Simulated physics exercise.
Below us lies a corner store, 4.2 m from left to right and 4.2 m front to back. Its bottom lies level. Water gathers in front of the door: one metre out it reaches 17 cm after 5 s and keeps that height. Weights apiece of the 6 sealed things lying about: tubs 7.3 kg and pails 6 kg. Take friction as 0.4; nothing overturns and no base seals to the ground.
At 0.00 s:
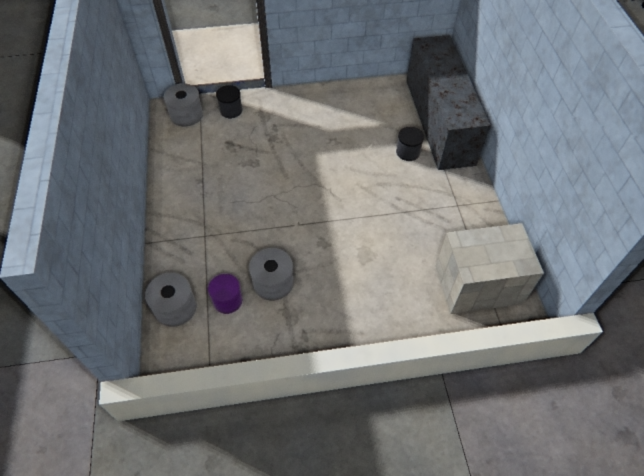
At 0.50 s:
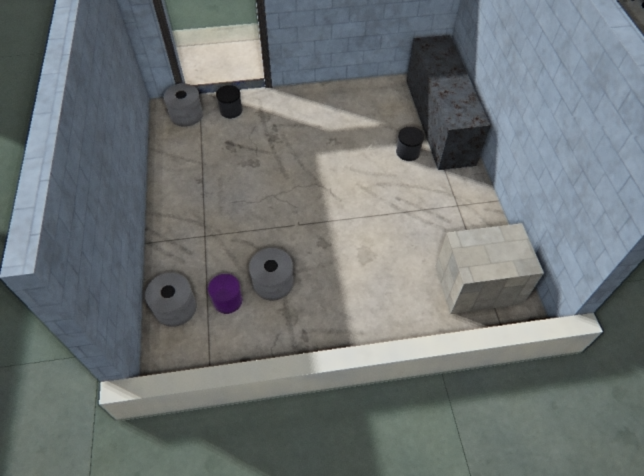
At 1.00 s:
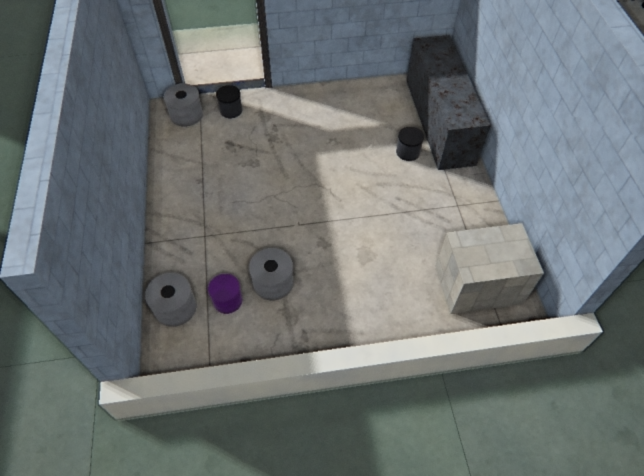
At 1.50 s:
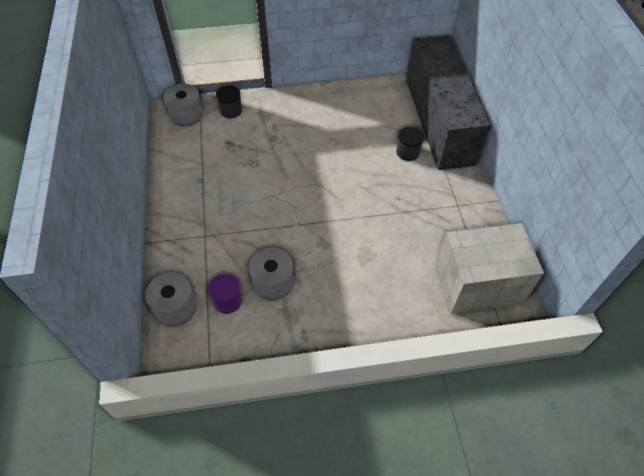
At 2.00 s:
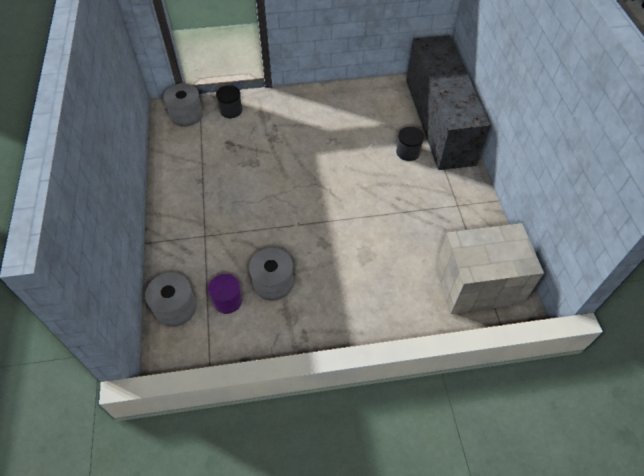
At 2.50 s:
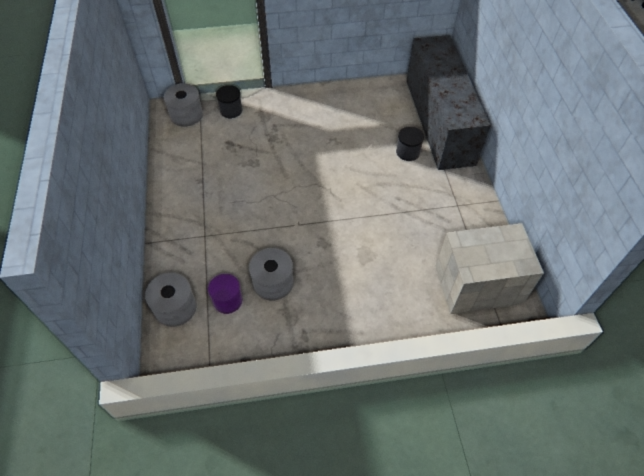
In a small store with blue walls, the floor outside turns green while everything inside stays still.
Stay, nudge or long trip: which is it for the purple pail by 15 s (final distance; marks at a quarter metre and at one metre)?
The purple pail gets carried off.
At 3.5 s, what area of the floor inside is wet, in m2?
About 1.0 m2.
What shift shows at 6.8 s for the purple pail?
Roughly 0 cm by then.
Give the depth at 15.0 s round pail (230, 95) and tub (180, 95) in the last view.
Roughly 10 and 12 cm.
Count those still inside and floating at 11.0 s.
At that moment 3.
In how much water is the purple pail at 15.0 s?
Roughly 11 cm.
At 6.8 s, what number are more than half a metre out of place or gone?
I count 2.
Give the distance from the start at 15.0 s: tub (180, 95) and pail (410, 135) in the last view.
In that order: 400 cm, 40 cm.
After 3.5 s the purple pail is near (224, 287), 0.0 m from its start, aground; 0 afloat.
After 6.8 s the purple pail is near (224, 288), 0.0 m from its start, aground; 1 afloat.
After 11.0 s the purple pail is near (320, 297), 1.0 m from its start, aground; 3 afloat.
After 15.0 s the purple pail is near (399, 223), 2.0 m from its start, afloat; 5 afloat.
